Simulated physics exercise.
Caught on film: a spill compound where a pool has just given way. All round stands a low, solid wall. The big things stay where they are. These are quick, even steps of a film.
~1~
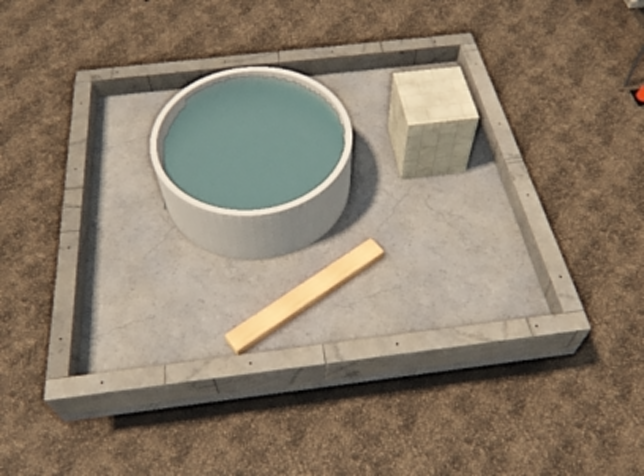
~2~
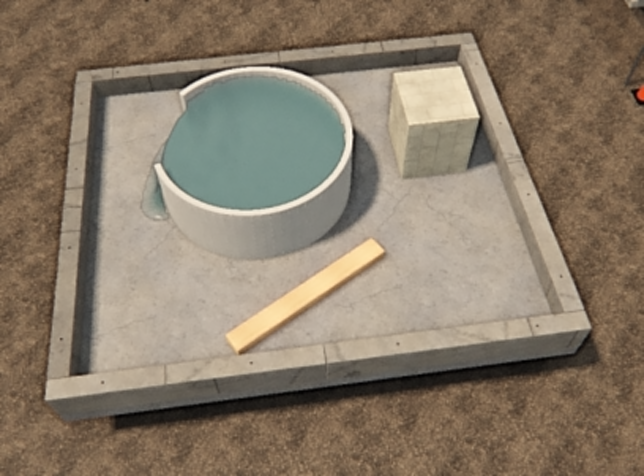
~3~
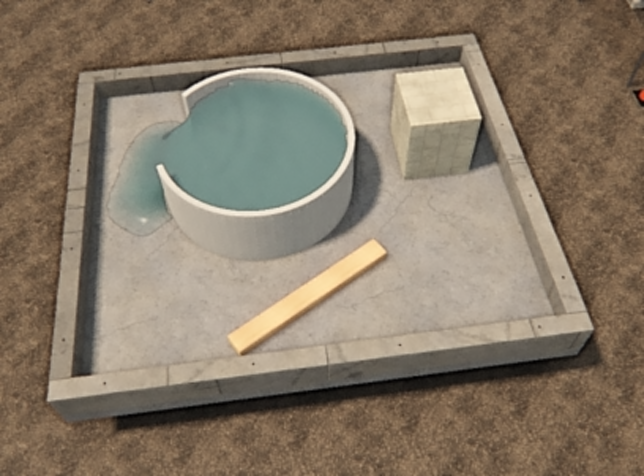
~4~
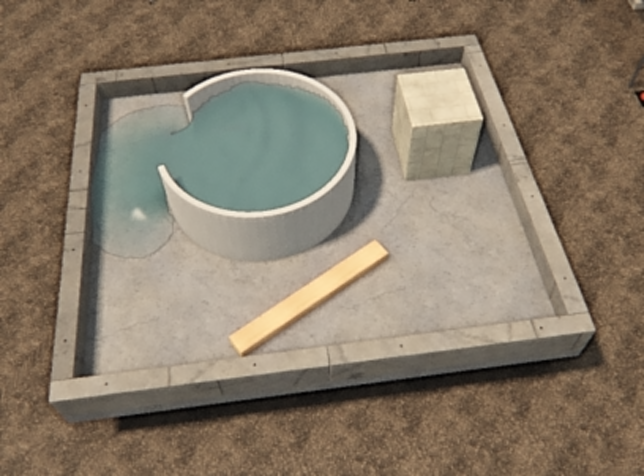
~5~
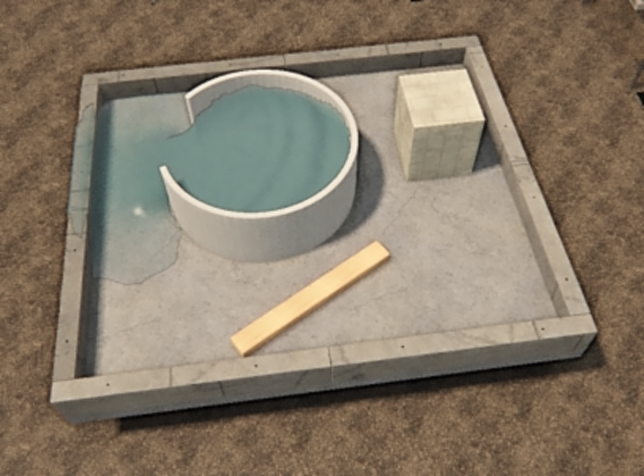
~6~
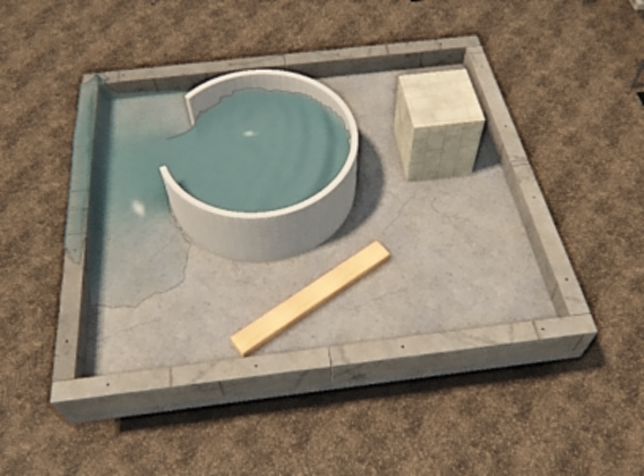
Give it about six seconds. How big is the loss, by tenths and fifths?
Over the wall goes from a tenth to a fifth.
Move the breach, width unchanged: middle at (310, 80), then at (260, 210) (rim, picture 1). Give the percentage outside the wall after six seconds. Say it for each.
In turn 14 and 8 per cent.
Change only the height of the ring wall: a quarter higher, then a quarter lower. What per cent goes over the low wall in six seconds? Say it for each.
Near 8 and 30 in a hundred.
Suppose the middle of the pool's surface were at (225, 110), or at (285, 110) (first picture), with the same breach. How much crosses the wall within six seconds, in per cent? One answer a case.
In turn 24 and 12 per cent.
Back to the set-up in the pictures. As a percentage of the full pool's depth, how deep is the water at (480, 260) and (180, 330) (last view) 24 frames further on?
About 2 and 16 per cent.
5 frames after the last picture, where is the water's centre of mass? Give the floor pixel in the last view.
Roughly at (217, 182).
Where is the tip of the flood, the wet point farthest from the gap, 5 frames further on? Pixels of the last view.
Close to (85, 390).
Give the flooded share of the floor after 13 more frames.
I make it 55 per cent.
A moment on, water covers 20 % of the floor; the low wall has let 2 % over.
Next, water covers 25 % of the floor; the low wall has let 5 % over.
Then, water covers 50 % of the floor; the low wall has let 14 % over.
Later, water covers 75 % of the floor; the low wall has let 16 % over.
In the end, water covers 80 % of the floor; the low wall has let 16 % over.
